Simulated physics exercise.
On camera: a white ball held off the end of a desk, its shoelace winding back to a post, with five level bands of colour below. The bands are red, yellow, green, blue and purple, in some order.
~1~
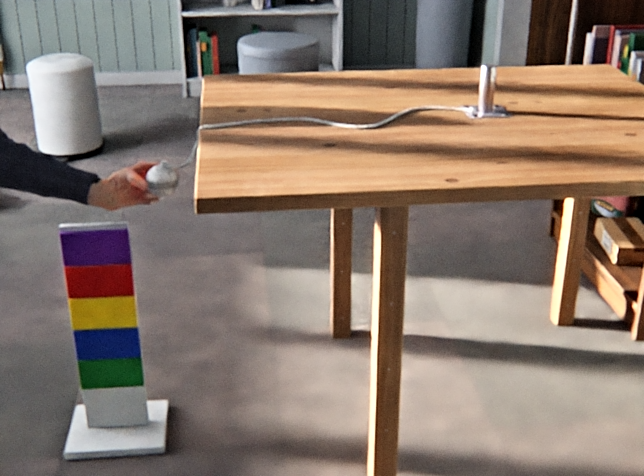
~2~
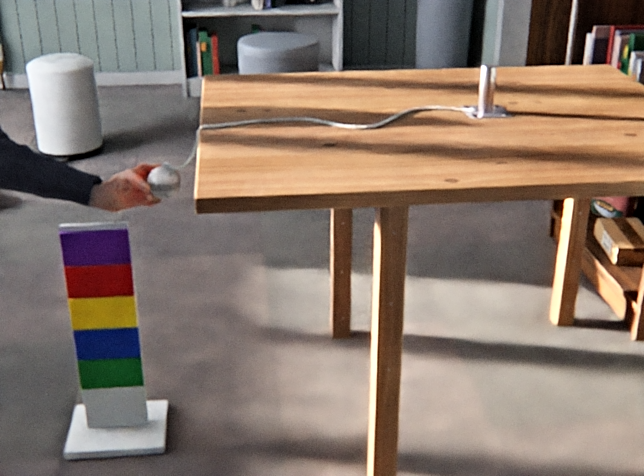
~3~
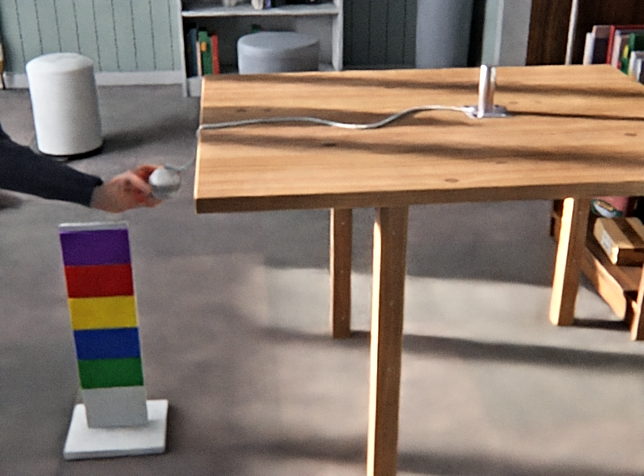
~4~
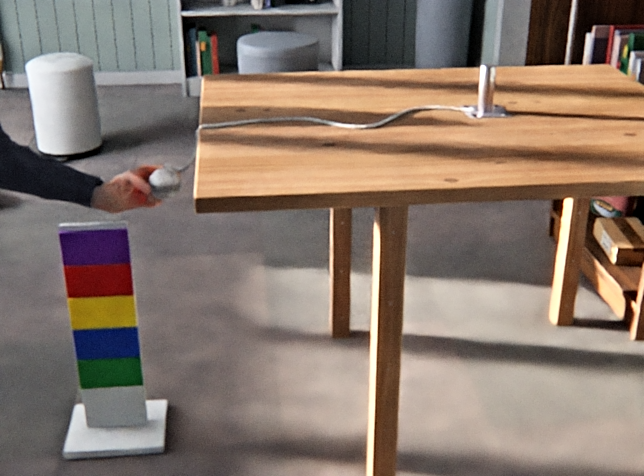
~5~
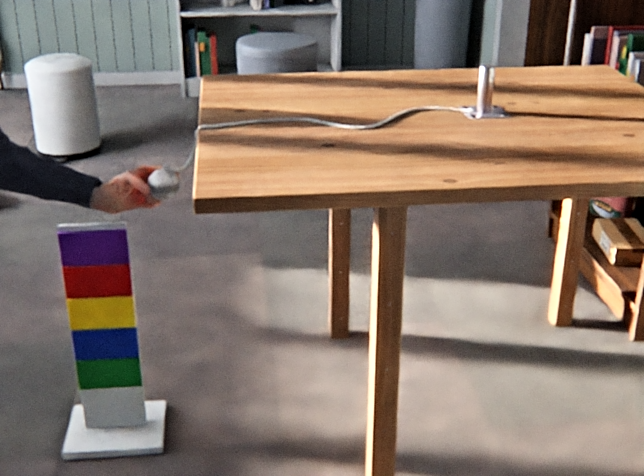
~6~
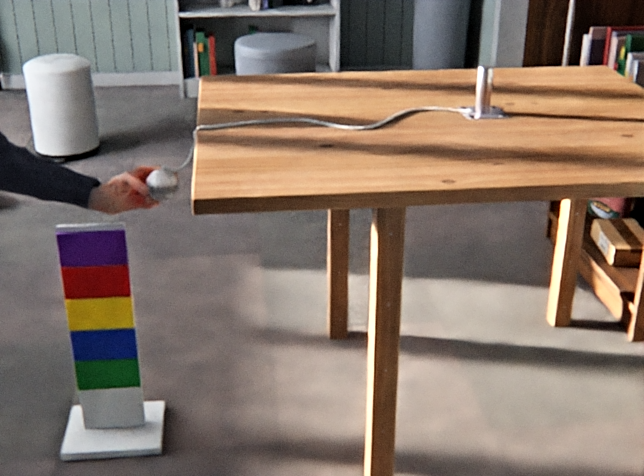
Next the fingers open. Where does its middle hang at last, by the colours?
The shoelace holds its middle at purple.
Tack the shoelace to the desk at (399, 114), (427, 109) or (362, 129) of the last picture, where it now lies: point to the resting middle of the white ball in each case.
Try by try, around (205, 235), (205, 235) and (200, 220).
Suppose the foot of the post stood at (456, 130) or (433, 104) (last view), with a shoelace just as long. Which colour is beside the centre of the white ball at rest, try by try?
It would be red; red.
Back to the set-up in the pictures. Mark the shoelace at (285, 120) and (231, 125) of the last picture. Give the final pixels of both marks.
Near (250, 126) and (197, 134).
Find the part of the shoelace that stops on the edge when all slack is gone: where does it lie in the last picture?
At (231, 125), roughly.
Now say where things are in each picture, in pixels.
The first frame shows white ball (162, 181); purple (95, 249); red (99, 282); yellow (103, 314); blue (107, 345); green (111, 374).
The second frame shows white ball (164, 183); shoelace through (441, 109) (393, 118) (343, 126) (276, 120) (210, 127).
The third frame shows white ball (166, 184).
The fourth frame shows white ball (165, 184); shoelace through (440, 108) (392, 117) (343, 126) (276, 120) (210, 127).
The fifth frame shows white ball (164, 184).
The sixth frame shows white ball (163, 185); shoelace through (438, 110) (390, 119) (340, 127) (273, 121) (208, 128).
Soon after, ball near (221, 234); level with purple.
Then, ball near (193, 241); level with purple.
At rest, ball near (205, 241); level with purple. At purple.
